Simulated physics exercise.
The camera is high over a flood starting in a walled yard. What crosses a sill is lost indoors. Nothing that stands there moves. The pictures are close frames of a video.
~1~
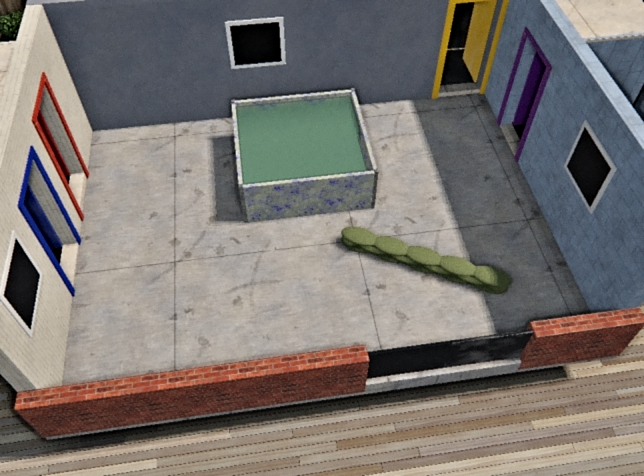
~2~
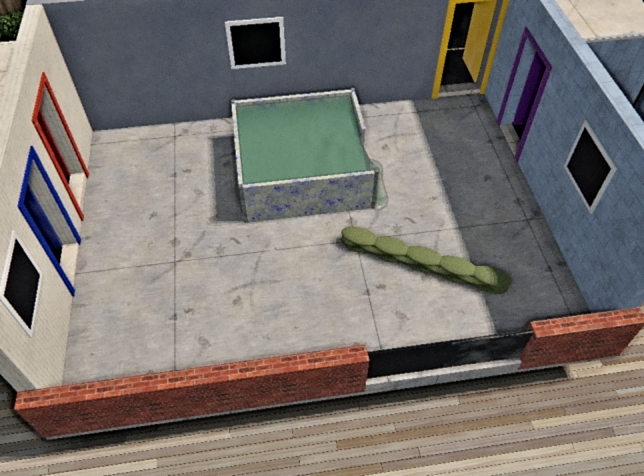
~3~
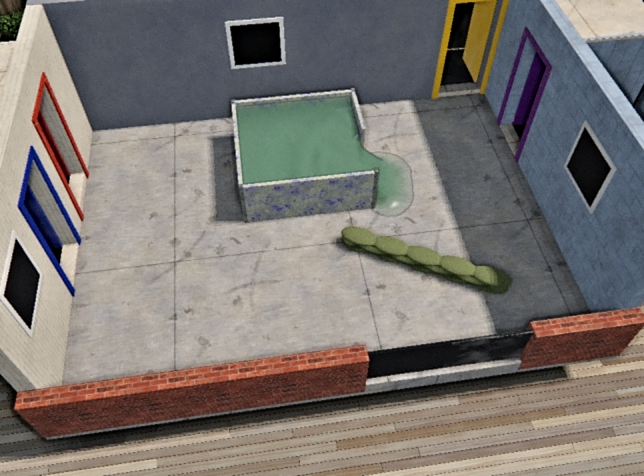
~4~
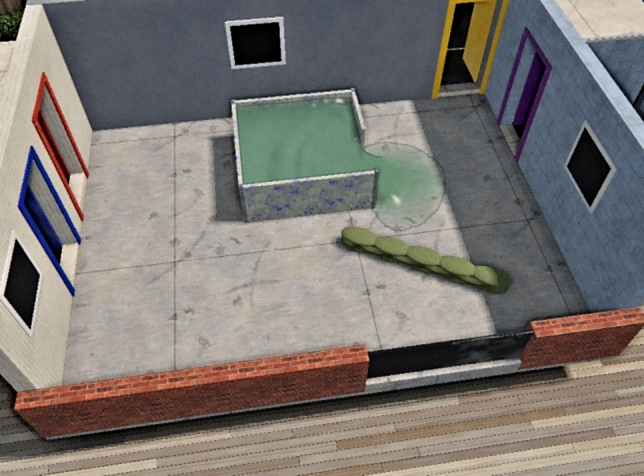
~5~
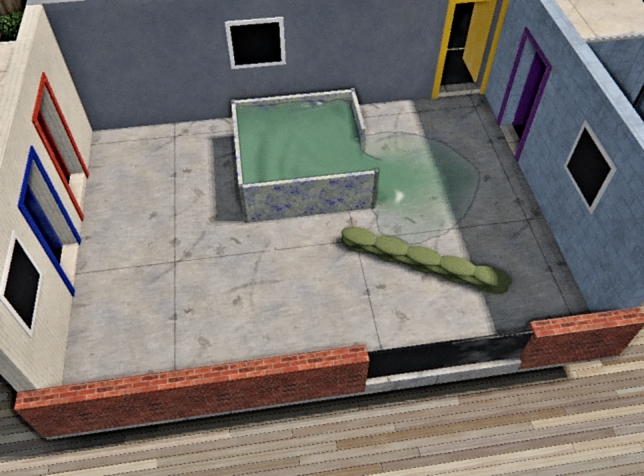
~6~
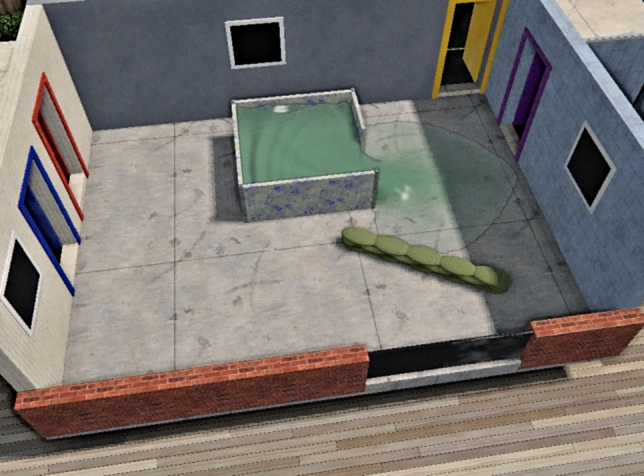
In a walled yard with coloured doorways, green water sat still in a raised tank, then poured out through its right side and spread rightward across the paving in a widening, rounded puddle.
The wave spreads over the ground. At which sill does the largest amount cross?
It is the purple one.
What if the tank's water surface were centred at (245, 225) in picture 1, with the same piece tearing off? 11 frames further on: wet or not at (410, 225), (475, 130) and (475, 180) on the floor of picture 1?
As listed: Under water, not flooded, clear.
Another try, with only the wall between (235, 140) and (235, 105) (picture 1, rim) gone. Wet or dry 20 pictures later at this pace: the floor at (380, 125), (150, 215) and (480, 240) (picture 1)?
In turn: Dry, covered, dry.
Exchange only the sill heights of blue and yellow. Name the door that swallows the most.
Most goes in at the purple-painted one.
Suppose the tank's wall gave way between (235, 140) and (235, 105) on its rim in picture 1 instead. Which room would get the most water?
Most goes in at the one in red.
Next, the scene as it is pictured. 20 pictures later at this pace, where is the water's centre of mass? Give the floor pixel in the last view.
I would point to (388, 198).
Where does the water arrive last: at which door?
That is the red door.
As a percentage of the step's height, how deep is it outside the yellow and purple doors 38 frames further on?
Roughly 130 per cent, then 440 per cent.
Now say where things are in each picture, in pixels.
The first frame shows still water in the water tank at (301, 138).
In the second frame, water pours out at (366, 175) and has run to a hidden place.
In the third frame, the front is at (403, 165), out from the gap at (366, 175).
In the fourth frame, the front is at (437, 166), out from the gap at (366, 176).
In the fifth frame, the front is at (469, 165), out from the gap at (366, 176).
In the sixth frame, water pours out at (366, 175) and has run to (513, 175).
A moment on, water covers 25 % of the floor; blue door not reached, red door not reached, yellow door wet at the sill, nothing in, purple door some in.
Next, water covers 30 % of the floor; blue door not reached, red door not reached, yellow door a trickle in, purple door a lot in.
Then, water covers 40 % of the floor; blue door not reached, red door not reached, yellow door some in, purple door a lot in.
Later, water covers 75 % of the floor; blue door not reached, red door not reached, yellow door some in, purple door a lot in.
In the end, water covers 90 % of the floor; blue door a trickle in, red door wet at the sill, nothing in, yellow door some in, purple door a lot in; the purple door has let in the most.
